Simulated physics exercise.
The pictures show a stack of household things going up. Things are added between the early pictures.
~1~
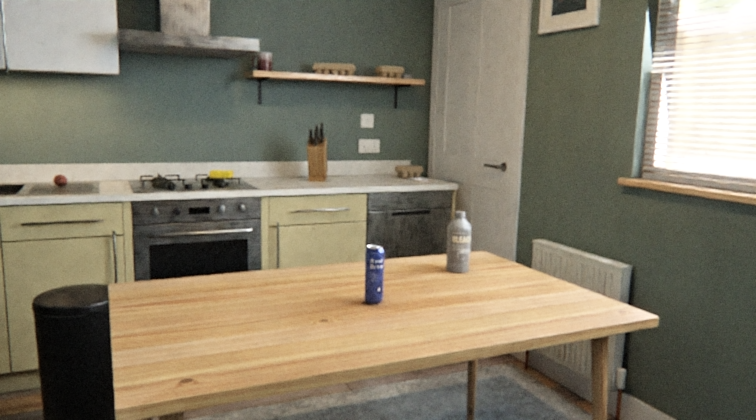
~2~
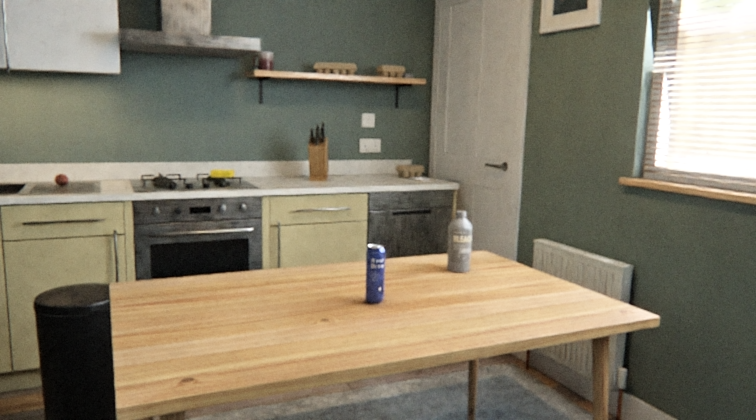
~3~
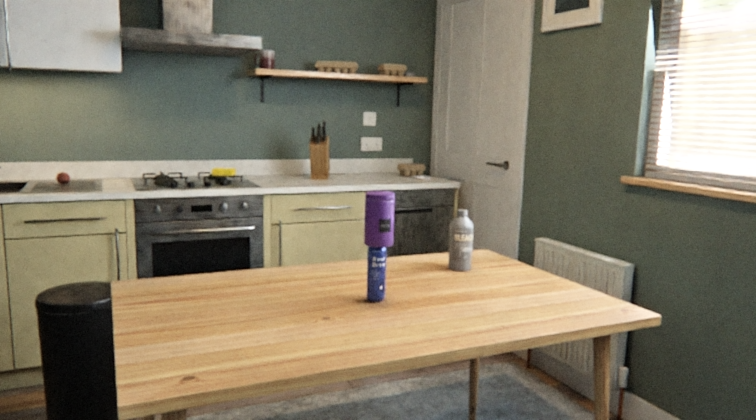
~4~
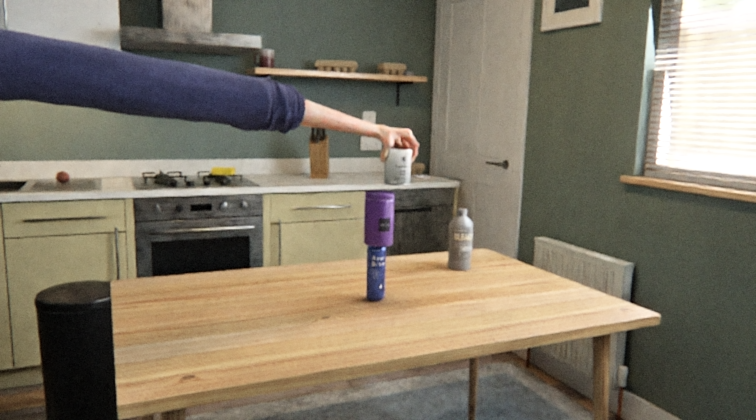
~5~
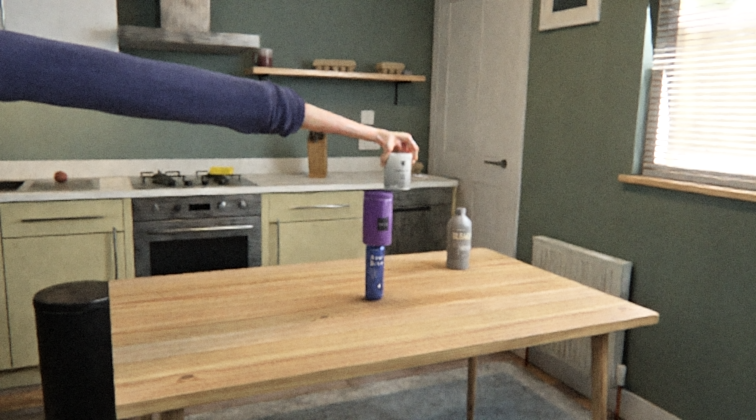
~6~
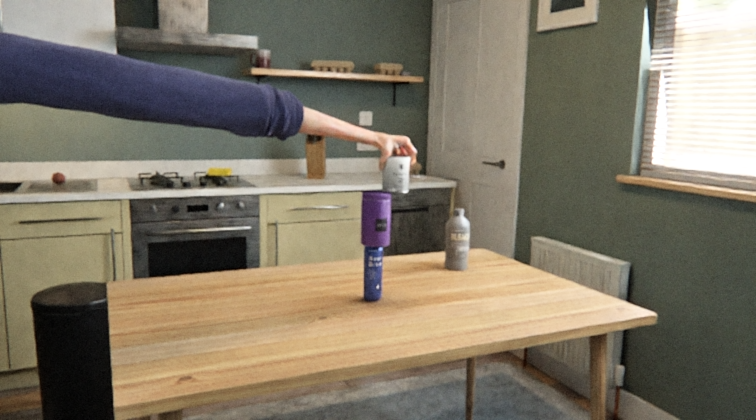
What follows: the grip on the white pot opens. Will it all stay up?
The pile loses its balance.
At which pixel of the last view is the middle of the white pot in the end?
At about (402, 283).
Then, 0.30 s later than the last frame, white pot now fallen.
Then, 0.50 s later than the last frame, things are still on the move.
Then, 0.70 s later than the last frame, nothing new.
When it is over, fallen, white pot; the other 3 as before. End places, in pixels of the last picture, white pot near (402, 283). The pile comes apart.
